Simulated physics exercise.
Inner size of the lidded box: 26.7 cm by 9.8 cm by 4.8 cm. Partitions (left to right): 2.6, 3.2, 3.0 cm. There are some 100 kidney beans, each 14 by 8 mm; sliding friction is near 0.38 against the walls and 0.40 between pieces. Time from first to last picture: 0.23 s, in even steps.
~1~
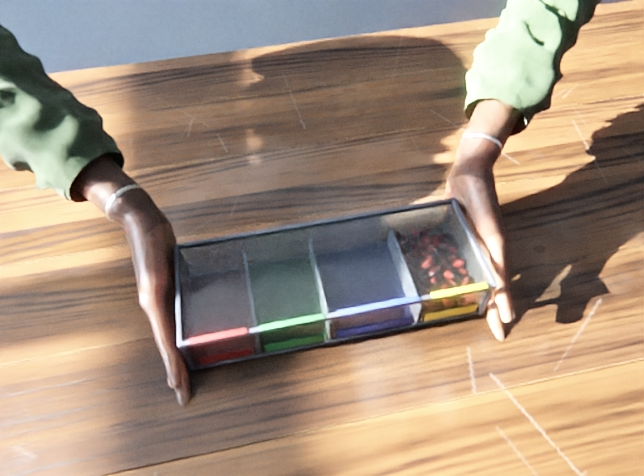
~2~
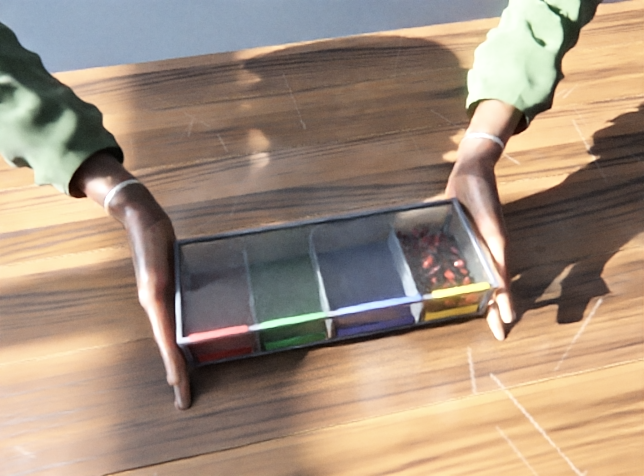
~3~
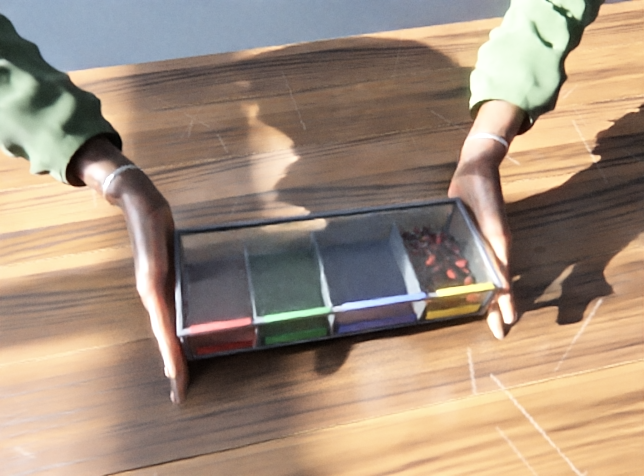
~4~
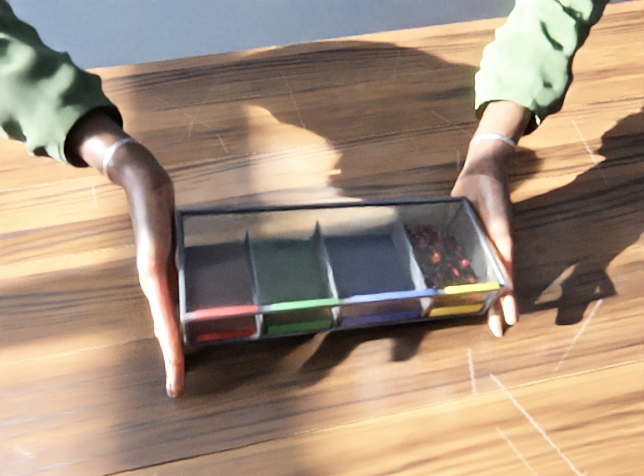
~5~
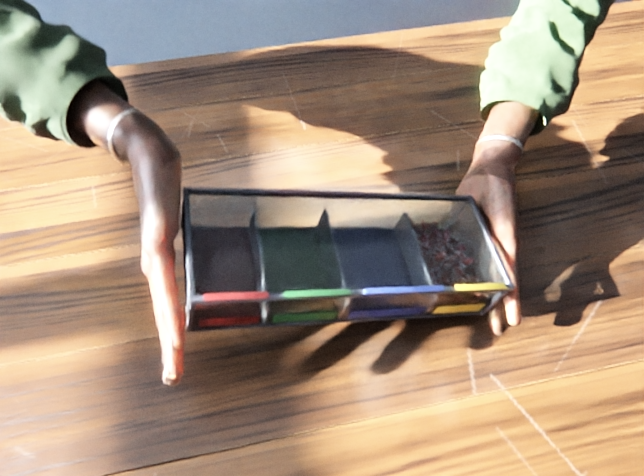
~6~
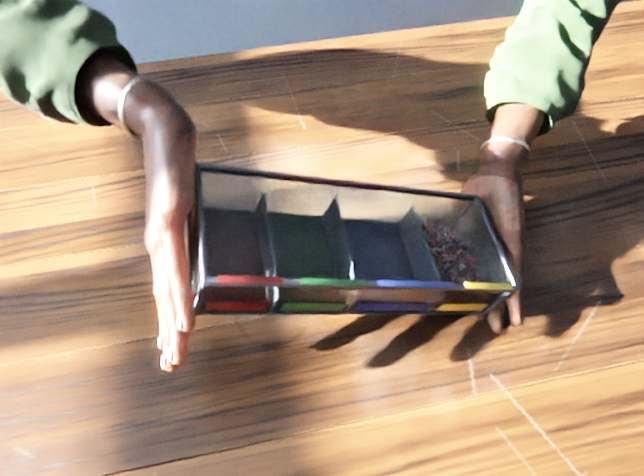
We see two hands holding a clear, divided box with red, green, blue and yellow sections on a wooden table; they gradually raise its left end, tilting it toward the right, while the reddish beans remain in the yellow section.
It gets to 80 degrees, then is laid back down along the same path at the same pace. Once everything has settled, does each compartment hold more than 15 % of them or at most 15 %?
In the end red compartment: Fails to beat the threshold. Blue compartment: Fails to beat the threshold. Green compartment: Fails to beat the threshold. Yellow compartment: Beats the threshold.
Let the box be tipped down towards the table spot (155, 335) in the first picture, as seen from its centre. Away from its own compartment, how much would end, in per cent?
That comes to around 65 per cent.
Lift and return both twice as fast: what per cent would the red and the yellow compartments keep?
The red compartment would end with 0 per cent and the yellow compartment with 100 per cent.
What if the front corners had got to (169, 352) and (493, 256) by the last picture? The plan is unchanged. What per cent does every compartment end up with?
Red = 10 %; blue = 30 %; green = 10 %; yellow = 45 %.
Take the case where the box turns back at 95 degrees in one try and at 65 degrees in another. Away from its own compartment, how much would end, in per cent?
I'd put them near 0 and 0 percent in that order.
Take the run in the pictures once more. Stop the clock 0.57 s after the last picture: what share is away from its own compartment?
Around 0 in a hundred.
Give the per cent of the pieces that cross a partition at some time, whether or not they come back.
Estimate: Near 0 %.
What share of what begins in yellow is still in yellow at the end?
Some 100 percent.
Then, 0.57 s after the last picture, tilt 79 degrees; yellow 100 %.
Then, 0.95 s after the last picture, tilt 33 degrees; yellow 100 %.
Then, 1.42 s after the last picture, tilt 0 degrees; yellow 100 %.
In the end, red 0 %, blue 0 %, green 0 %, yellow 100 %.
